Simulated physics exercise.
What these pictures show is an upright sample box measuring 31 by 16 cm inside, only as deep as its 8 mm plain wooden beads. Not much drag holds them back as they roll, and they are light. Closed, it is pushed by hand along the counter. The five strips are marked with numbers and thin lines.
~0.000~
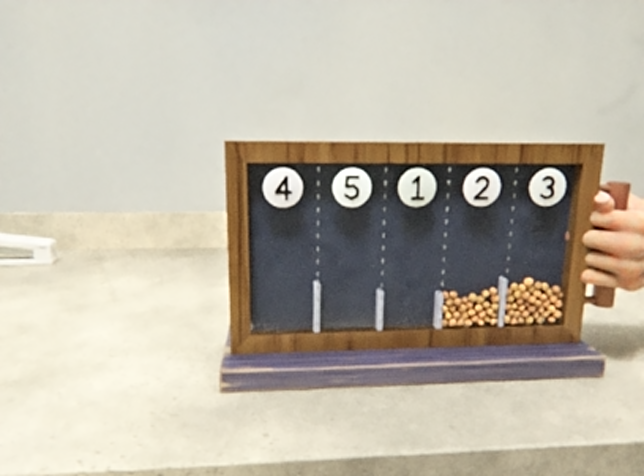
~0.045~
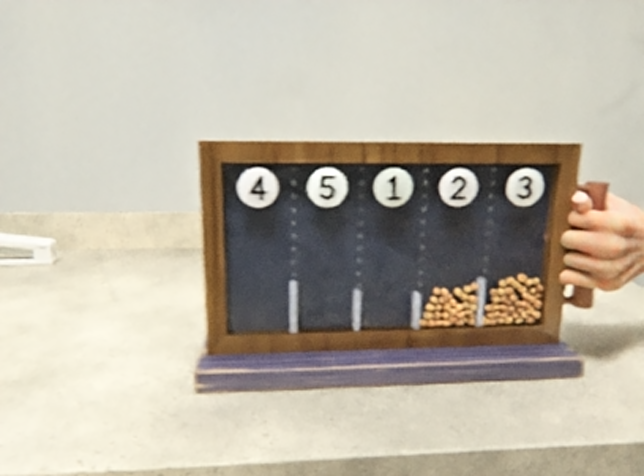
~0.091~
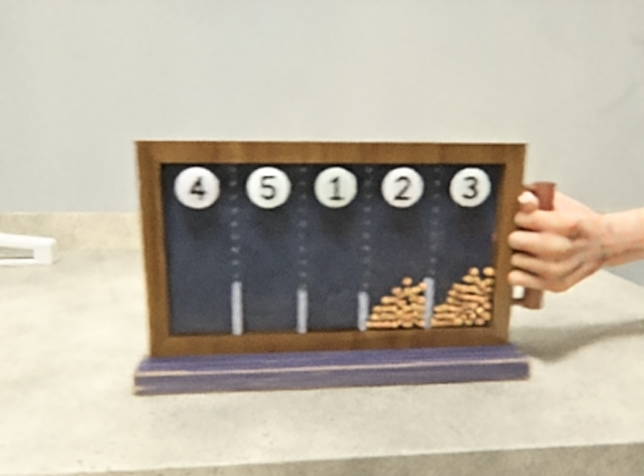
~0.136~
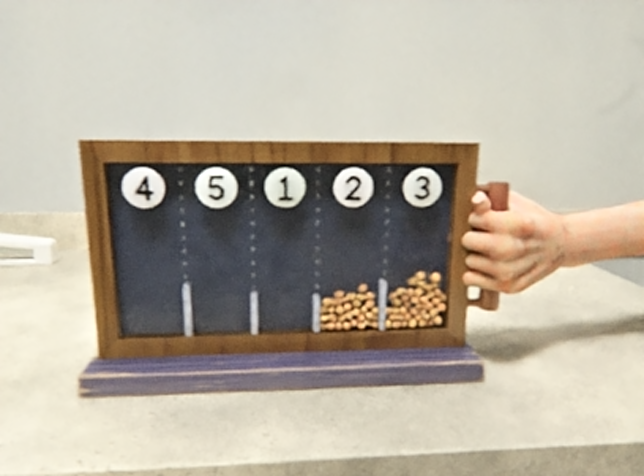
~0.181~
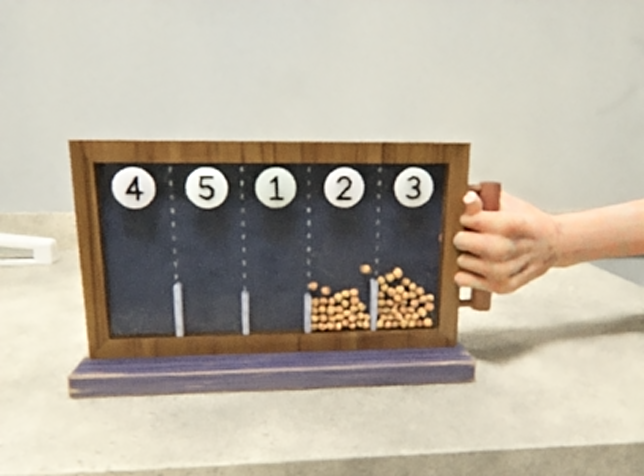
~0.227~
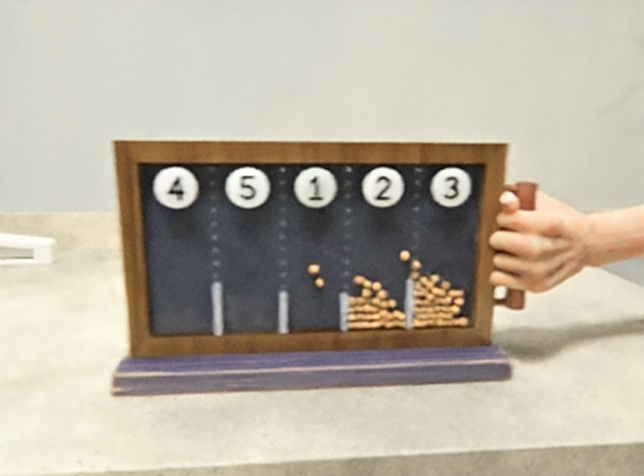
On a pale stone-like counter against a plain light grey wall, seen from the front by a still camera, a hand reaches in from the right. It grips the brown handle of a wood-framed, dark-backed box on a purple base, with five numbered white discs above low dividers and tan beads in the two right sections. The hand slides the box left, then back right, as the beads shift and a few hop leftward over the dividers.
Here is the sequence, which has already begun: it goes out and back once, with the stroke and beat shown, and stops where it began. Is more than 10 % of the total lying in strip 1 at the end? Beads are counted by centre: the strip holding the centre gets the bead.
No.
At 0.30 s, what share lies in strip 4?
Roughly 0 percent.
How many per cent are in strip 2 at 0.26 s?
About 45 percent.
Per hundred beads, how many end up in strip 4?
It comes to around 0 per cent of the load.
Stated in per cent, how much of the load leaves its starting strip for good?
Roughly 5 per cent.
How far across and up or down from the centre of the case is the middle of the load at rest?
The middle sits around 9 cm right of it and 6 cm below it.
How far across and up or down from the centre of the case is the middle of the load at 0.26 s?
Roughly 8 centimetres to the right and 6 centimetres below.
After 0.26 s, it is 5 cm to the left; no. 2, 45 %, no. 3, 50 %.
After 0.30 s, it is 1 cm to the left; no. 1, 5 %, no. 2, 45 %, no. 3, 50 %.
After 0.33 s, it is at its start; no. 1, 5 %, no. 2, 45 %, no. 3, 50 %.
At rest by 1.0 s, it is at its start; no. 1, 5 %, no. 2, 45 %, no. 3, 50 %, no. 4, 0 %, no. 5, 0 %.
